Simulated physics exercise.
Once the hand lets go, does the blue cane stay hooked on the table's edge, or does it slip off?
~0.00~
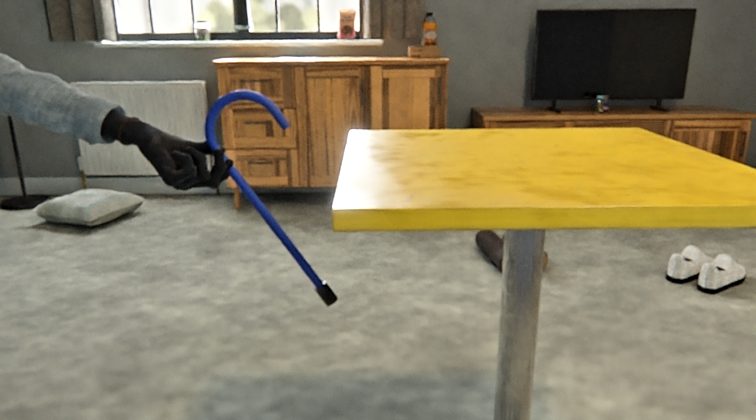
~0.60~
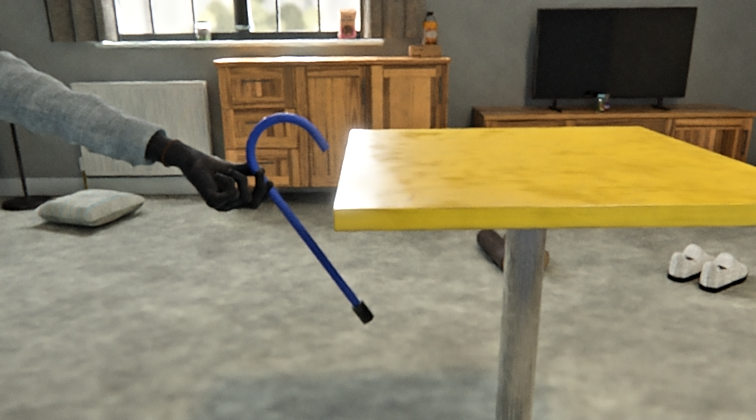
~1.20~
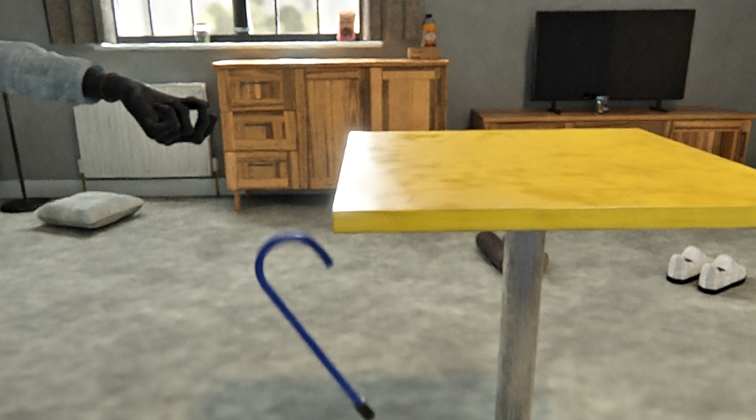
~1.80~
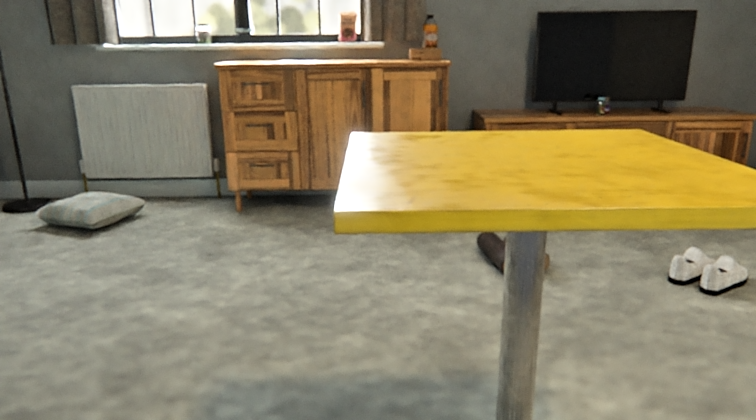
It slips off. The cane drops past the edge of the table and goes out of view.
